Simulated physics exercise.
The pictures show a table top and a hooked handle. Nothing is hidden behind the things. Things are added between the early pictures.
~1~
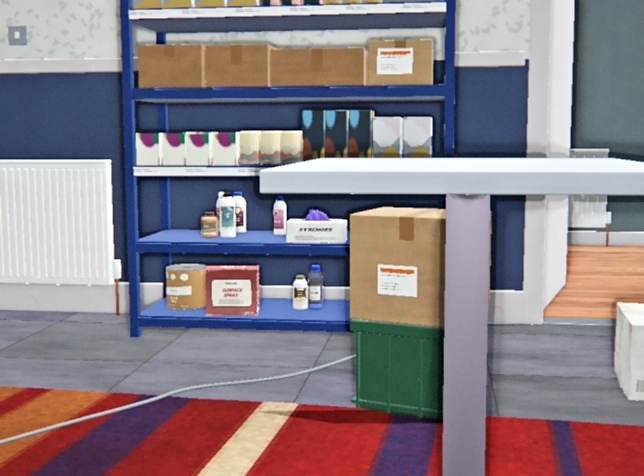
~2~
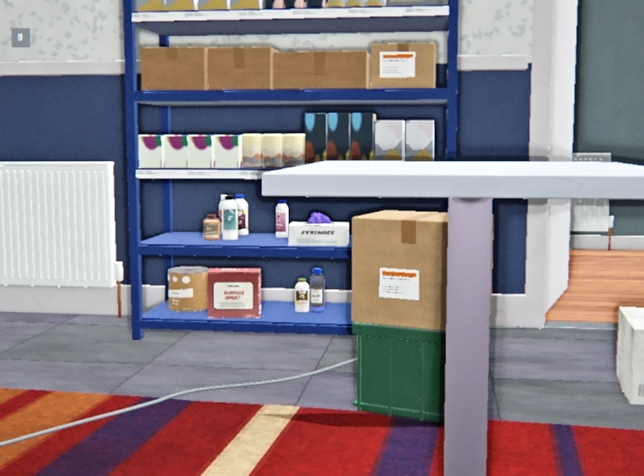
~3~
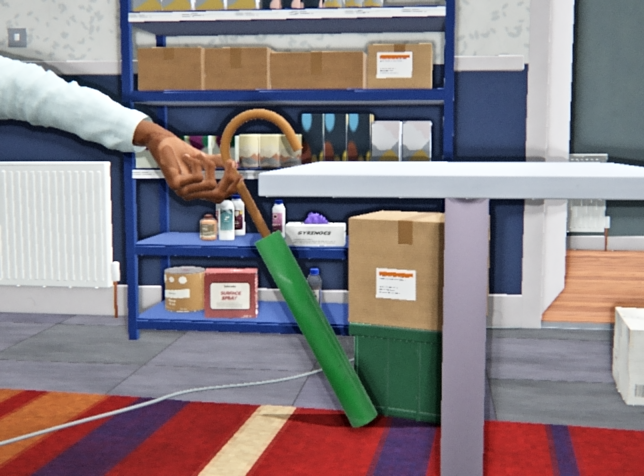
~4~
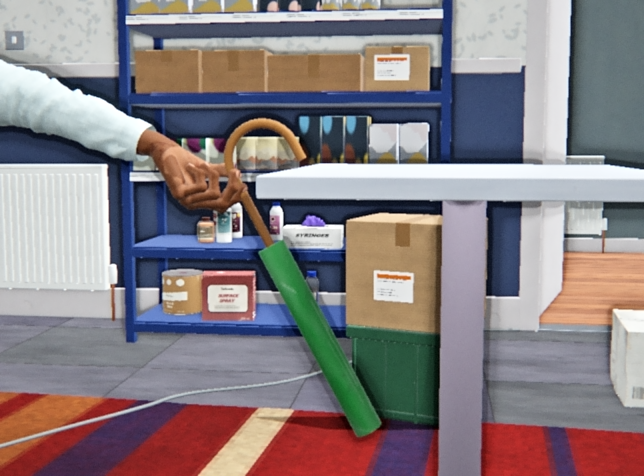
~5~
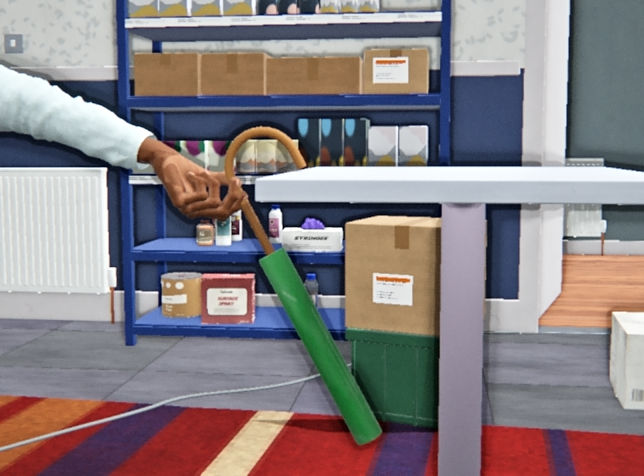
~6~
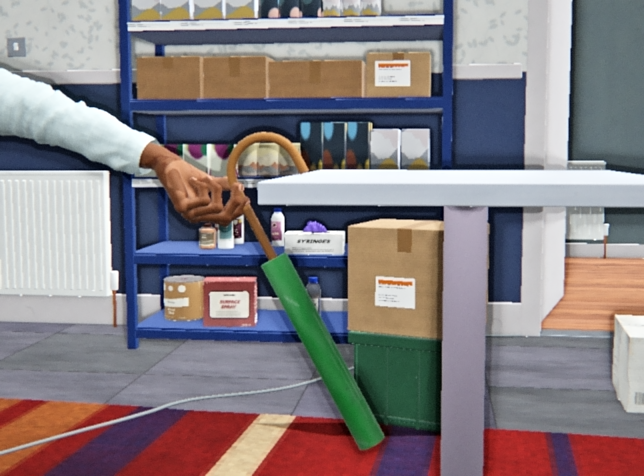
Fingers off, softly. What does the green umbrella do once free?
Outcome: The green umbrella hangs from the table.
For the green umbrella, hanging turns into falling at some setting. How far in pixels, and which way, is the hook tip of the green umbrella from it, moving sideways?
Some 8 pixels, left.
Then, 0.32 s past the last view, green umbrella at rest near (320, 288).
Finally, the green umbrella remains in place, near (322, 288).
